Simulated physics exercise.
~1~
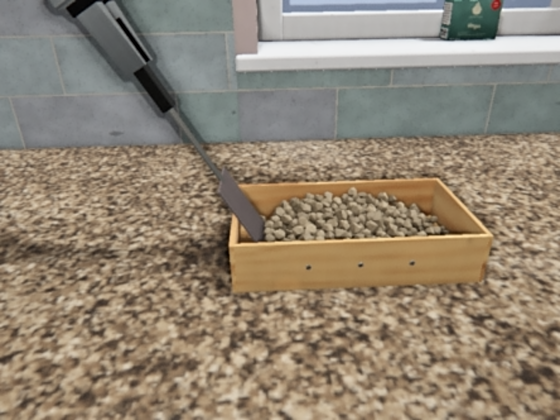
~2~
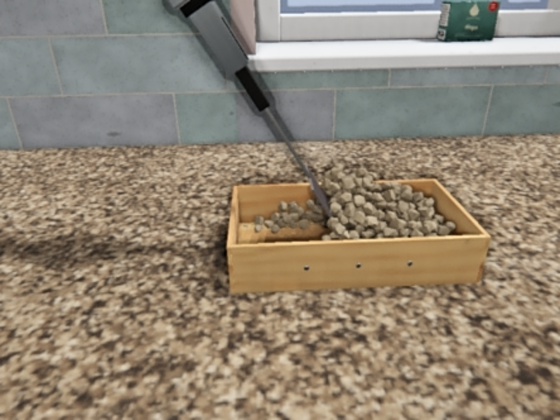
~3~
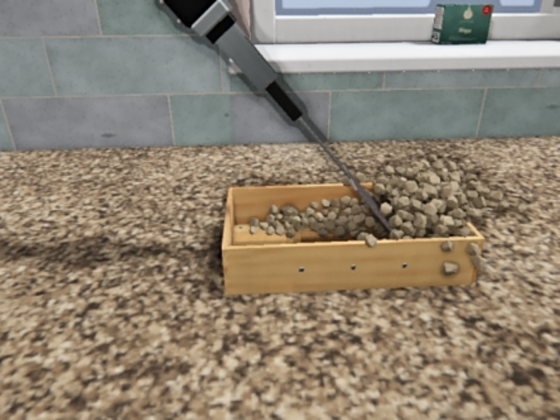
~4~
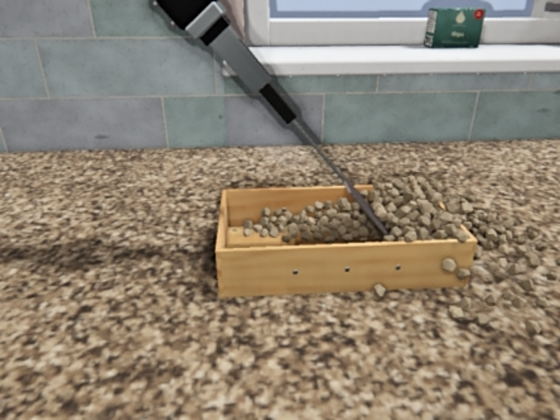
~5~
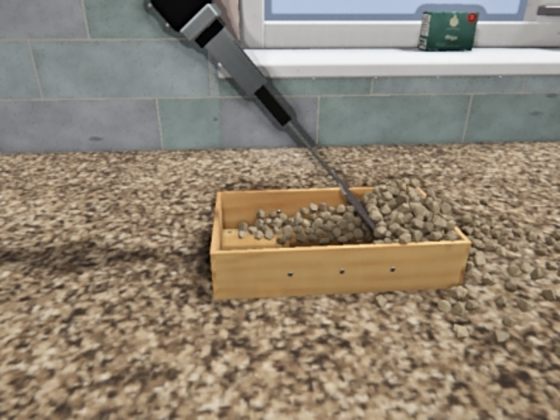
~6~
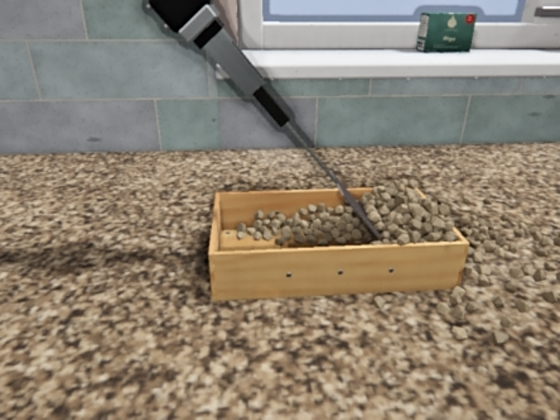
A robot arm's turner pushes pebbles right in a wooden trough, spilling some onto the counter.
